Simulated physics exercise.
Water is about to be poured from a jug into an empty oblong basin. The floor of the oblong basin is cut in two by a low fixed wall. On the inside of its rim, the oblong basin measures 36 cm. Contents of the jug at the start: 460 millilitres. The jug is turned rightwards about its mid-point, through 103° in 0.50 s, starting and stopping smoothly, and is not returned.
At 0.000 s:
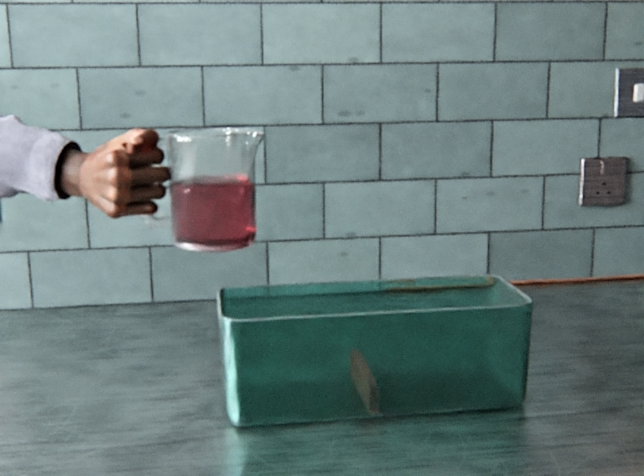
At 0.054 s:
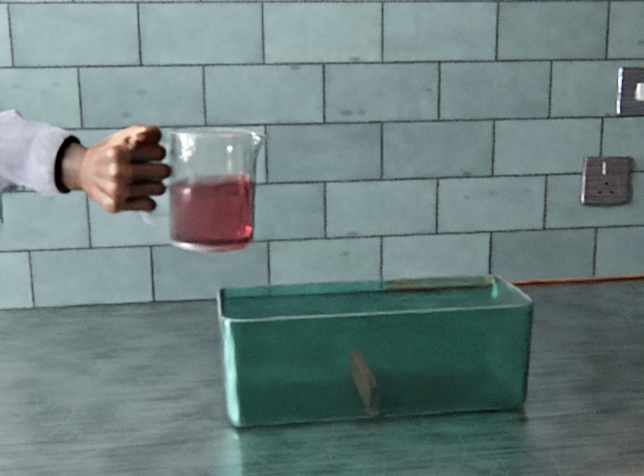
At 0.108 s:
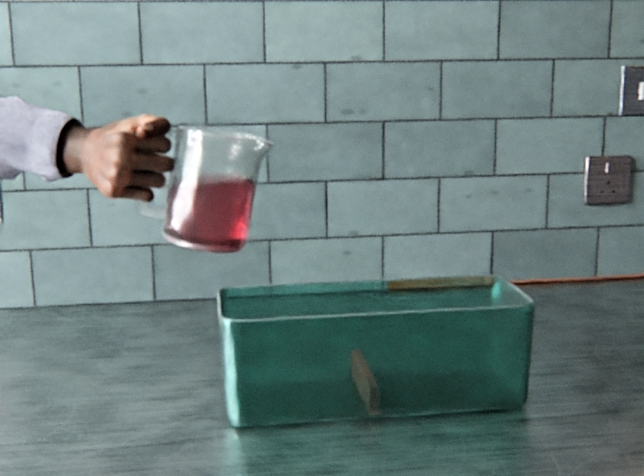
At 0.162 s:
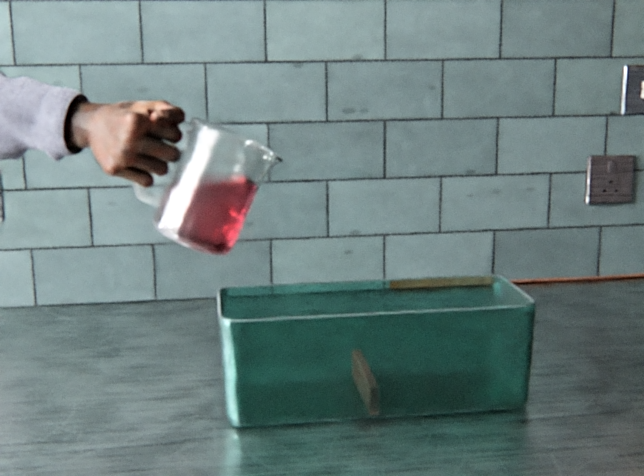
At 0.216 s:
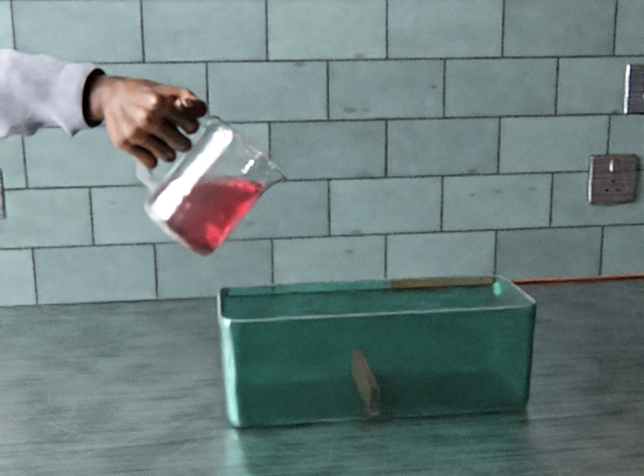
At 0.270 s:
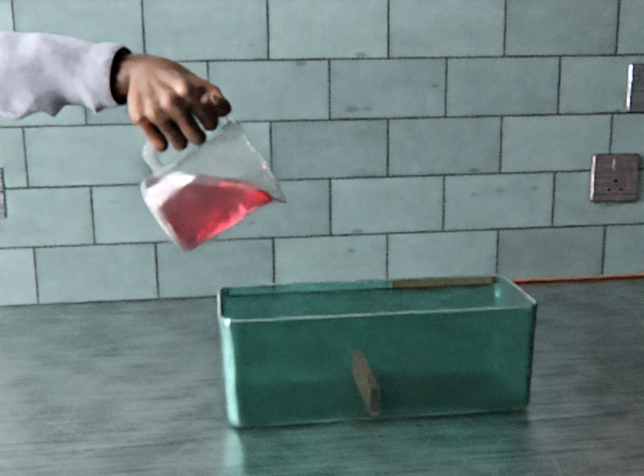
A hand tilting a clear jug of red liquid steeply rightwards above an oblong green basin, against a pale tiled wall.
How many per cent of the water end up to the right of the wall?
About 8 per cent.
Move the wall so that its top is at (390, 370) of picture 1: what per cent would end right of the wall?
Then it comes to around 15 per cent.
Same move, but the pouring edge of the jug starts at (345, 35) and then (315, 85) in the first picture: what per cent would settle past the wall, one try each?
About 80 %, then about 85 %.
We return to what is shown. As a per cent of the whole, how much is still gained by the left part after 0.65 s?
Close to 28% of the whole.
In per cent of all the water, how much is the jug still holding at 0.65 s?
Close to 22 percent of the whole amount.
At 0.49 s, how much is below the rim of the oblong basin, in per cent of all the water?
About 12%.
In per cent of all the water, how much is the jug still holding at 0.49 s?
62 %.
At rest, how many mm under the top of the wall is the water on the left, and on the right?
Left about 16 mm, while the right is about 34 mm.
After 0.49 s the tilt is 103° and 62 per cent is still to pour, 12 is left of the wall and 0 right of it.
After 0.65 s the tilt is 103° and 22 per cent is still to pour, 59 is left of the wall and 1 right of it.
After 0.82 s the tilt is 103° and 6 per cent is still to pour, 79 is left of the wall and 4 right of it.
After 1.00 s the tilt is 103° and 1 per cent is still to pour, 87 is left of the wall and 6 right of it.
In the end 88 per cent lies left of the wall, 8 right of it and 4 outside.
